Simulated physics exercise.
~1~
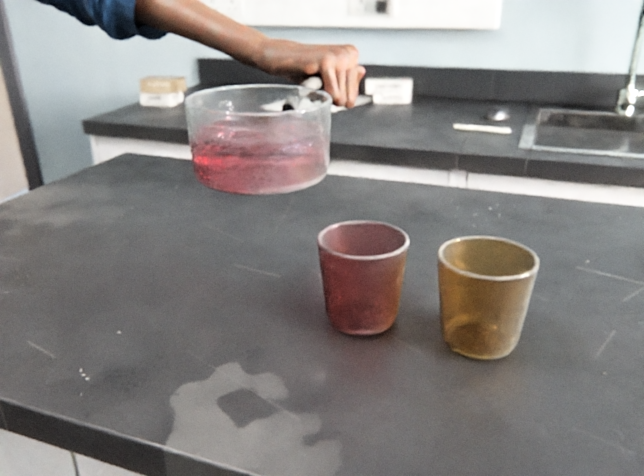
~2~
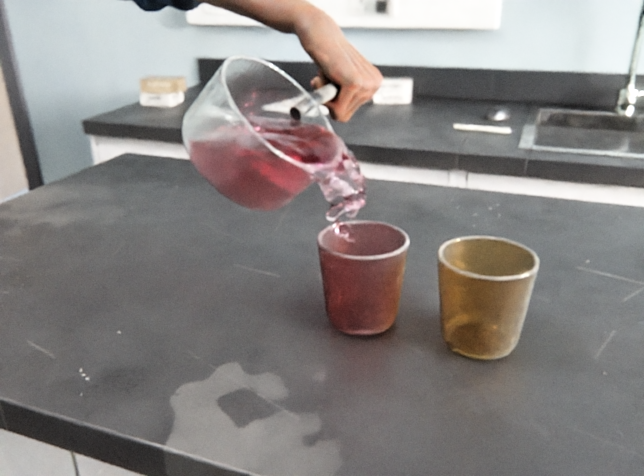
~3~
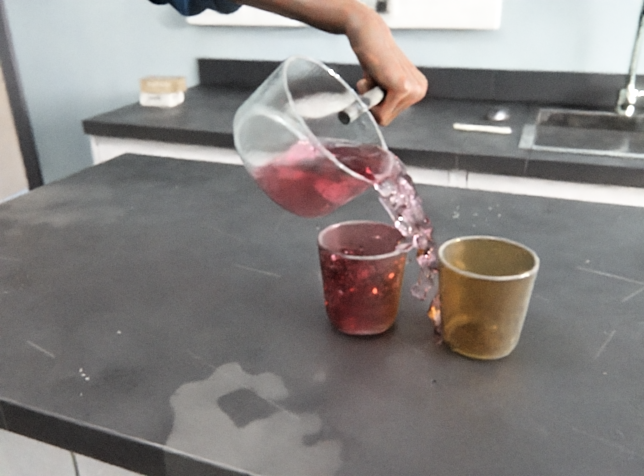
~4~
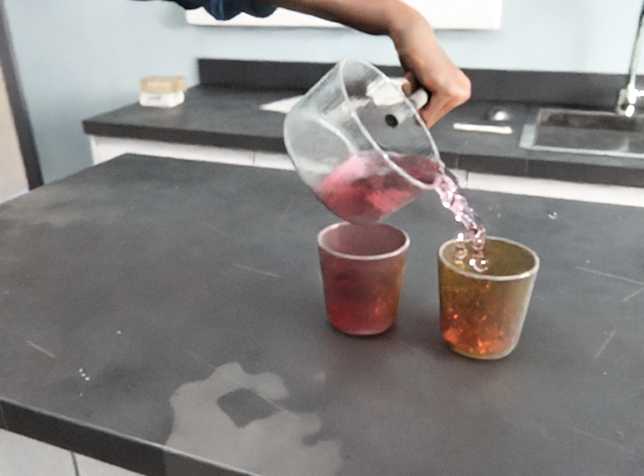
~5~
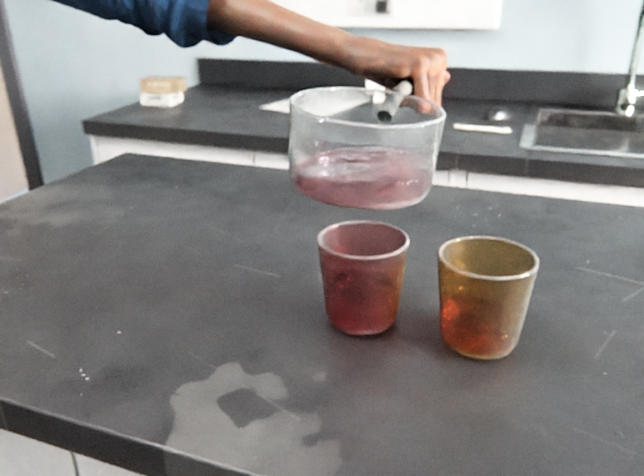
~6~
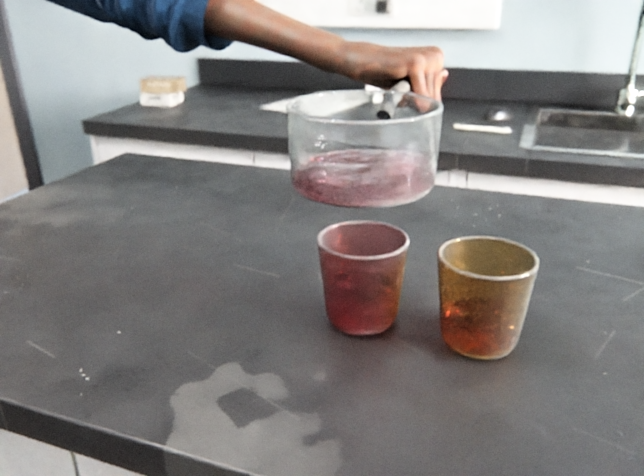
A hand holds a clear glass pot of pinkish-red liquid above a dark countertop, seen from slightly above, with a sink and pale blue wall behind. Two empty-looking tumblers stand side by side, a reddish one on the left and an amber one on the right. The hand tips the pot to the right, and liquid streams toward the left tumbler. Still tilted, the pot sweeps right, its stream passing between the tumblers and then into the amber one. The hand levels the pot and holds it above them, with some pink liquid still inside and reddish liquid low in the amber tumbler.
